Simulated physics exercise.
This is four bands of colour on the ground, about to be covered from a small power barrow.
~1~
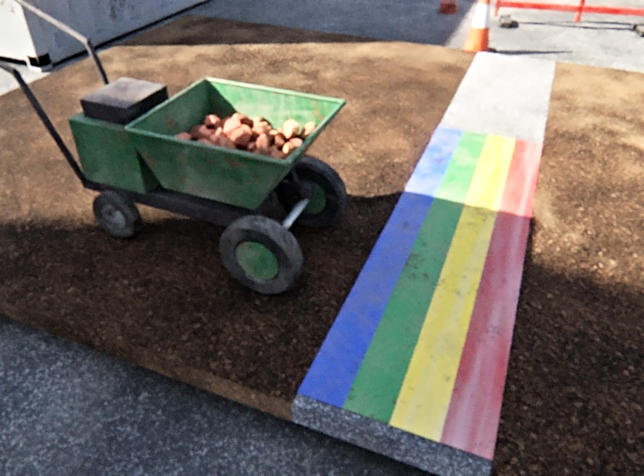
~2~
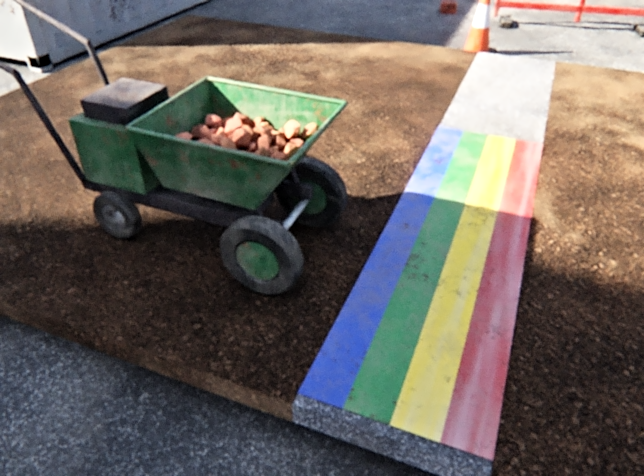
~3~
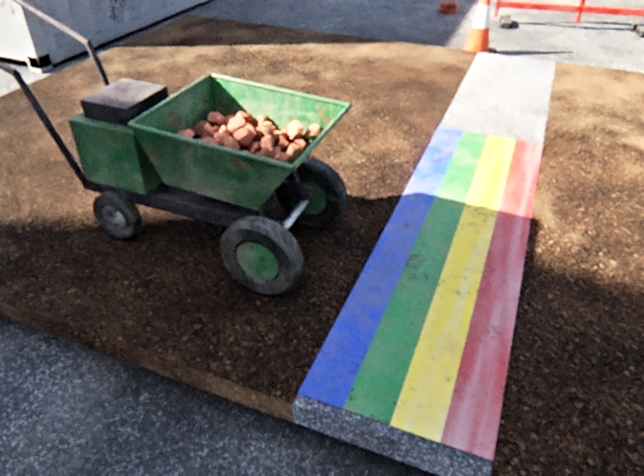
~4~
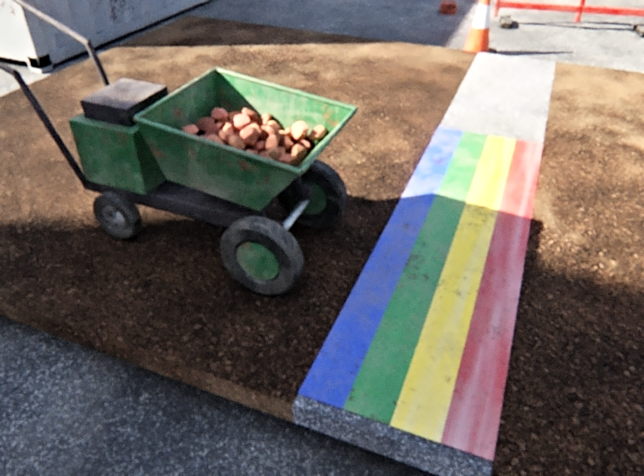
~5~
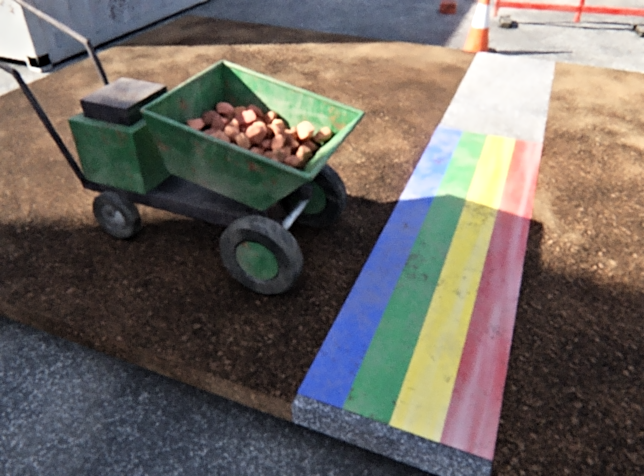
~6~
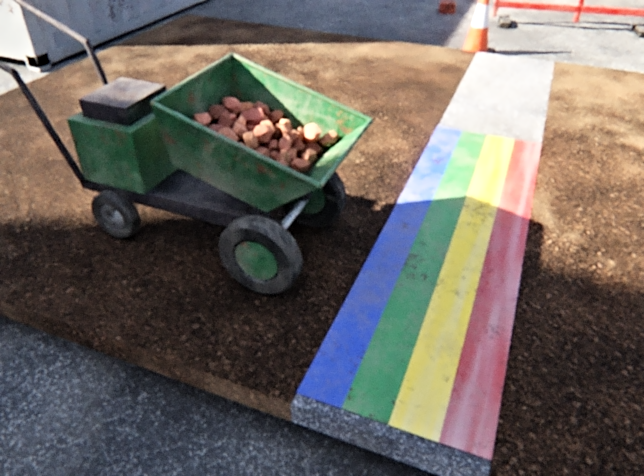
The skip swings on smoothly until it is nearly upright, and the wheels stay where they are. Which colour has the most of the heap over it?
The green one gets the largest share.
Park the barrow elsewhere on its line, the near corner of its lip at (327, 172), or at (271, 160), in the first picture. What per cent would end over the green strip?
The first gives 20 %, the second 40 %.
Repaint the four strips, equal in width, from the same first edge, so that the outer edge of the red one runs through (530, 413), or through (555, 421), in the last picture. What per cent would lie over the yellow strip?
Roughly 20 per cent, and 20 per cent.
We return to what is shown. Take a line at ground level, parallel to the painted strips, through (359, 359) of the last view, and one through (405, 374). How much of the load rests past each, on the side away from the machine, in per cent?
Near 80 % and 40 %.
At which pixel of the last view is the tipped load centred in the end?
Around (425, 287).
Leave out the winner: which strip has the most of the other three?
Next in line is yellow.
Just after the last frame, skip tipped steeply; every one in the skip.
A moment on, skip tipped steeply; almost all in the skip; about a tenth over the green strip.
Further on, skip tipped right over; roughly a third in the skip; just a few over the blue strip; roughly a quarter over the green strip; roughly a quarter over the yellow strip; about a tenth over the red strip.
When it is over, skip tipped right over; about a tenth in the skip; about a tenth over the blue strip; roughly a third over the green strip; roughly a quarter over the yellow strip; about a tenth over the red strip.
